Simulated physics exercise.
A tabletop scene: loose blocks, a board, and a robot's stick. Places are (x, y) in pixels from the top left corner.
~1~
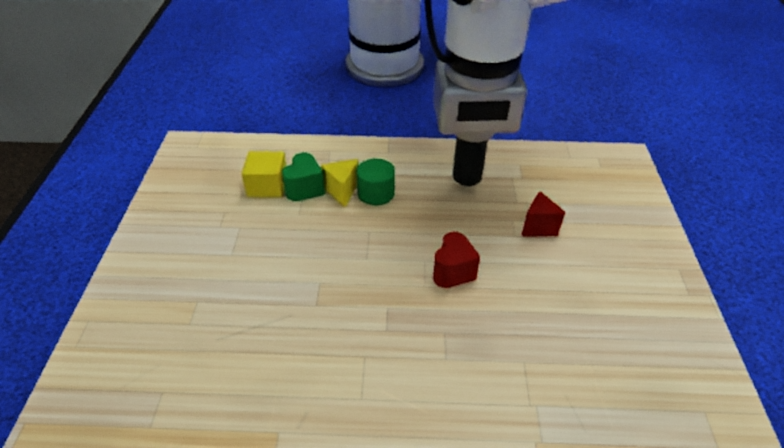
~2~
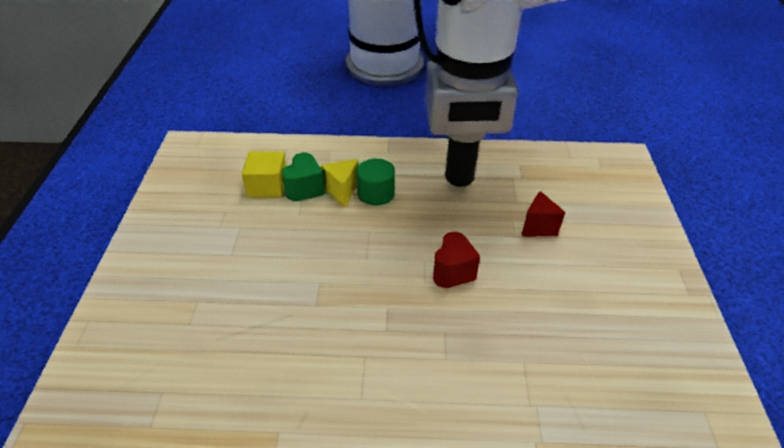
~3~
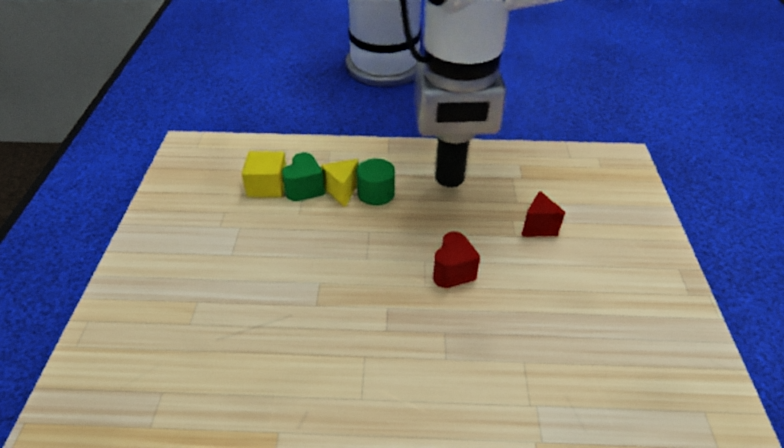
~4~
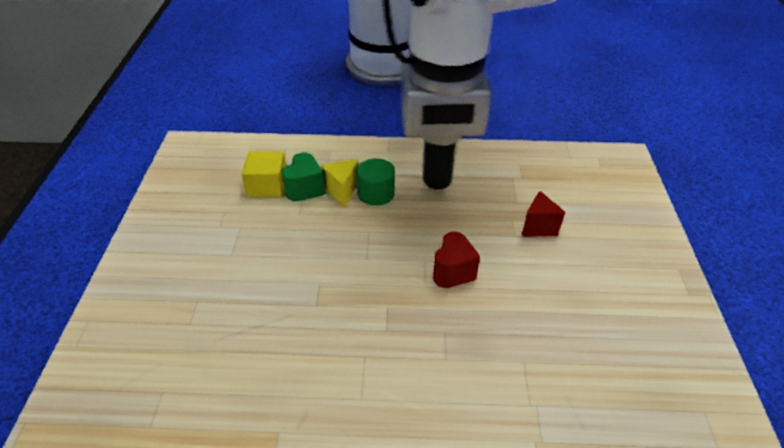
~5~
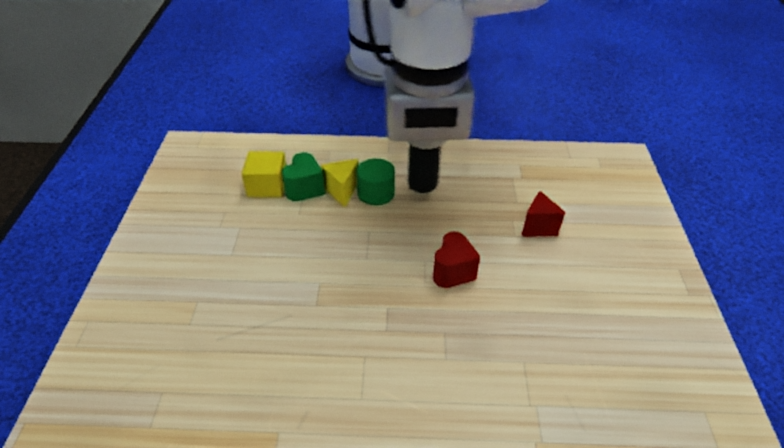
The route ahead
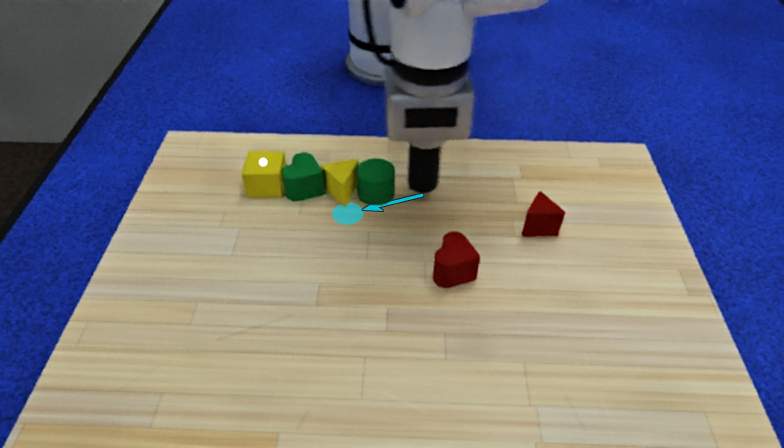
To begin with, a robot's dark stick stands near the back of a wooden board, between a row of yellow and green blocks on the left and two red blocks. The arm then slides the stick a short way left, nearer the green cylinder, while every block stays still.
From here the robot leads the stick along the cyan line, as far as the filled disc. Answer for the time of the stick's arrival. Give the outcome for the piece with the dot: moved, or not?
That block stands still.
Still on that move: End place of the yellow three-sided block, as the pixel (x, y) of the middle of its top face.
I predict (318, 153).
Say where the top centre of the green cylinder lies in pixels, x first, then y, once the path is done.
The green cylinder ends near (339, 168).
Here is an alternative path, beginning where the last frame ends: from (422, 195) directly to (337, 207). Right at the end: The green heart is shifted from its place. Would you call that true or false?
My answer: True.
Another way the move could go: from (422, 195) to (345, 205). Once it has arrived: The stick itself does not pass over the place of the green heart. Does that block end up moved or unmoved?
When the path is over, the green heart has left its spot.
Path on the board, straight from (422, 195) to (348, 213); the dot is on the yellow square piece.
What follows on the original path. Halfway along, stick at (385, 193); green heart at (297, 166); yellow three-sided block at (329, 161); green cylinder at (357, 168).
At the end, stick at (347, 203); yellow square piece in place; green heart at (296, 166); yellow three-sided block at (318, 153); green cylinder at (339, 168).
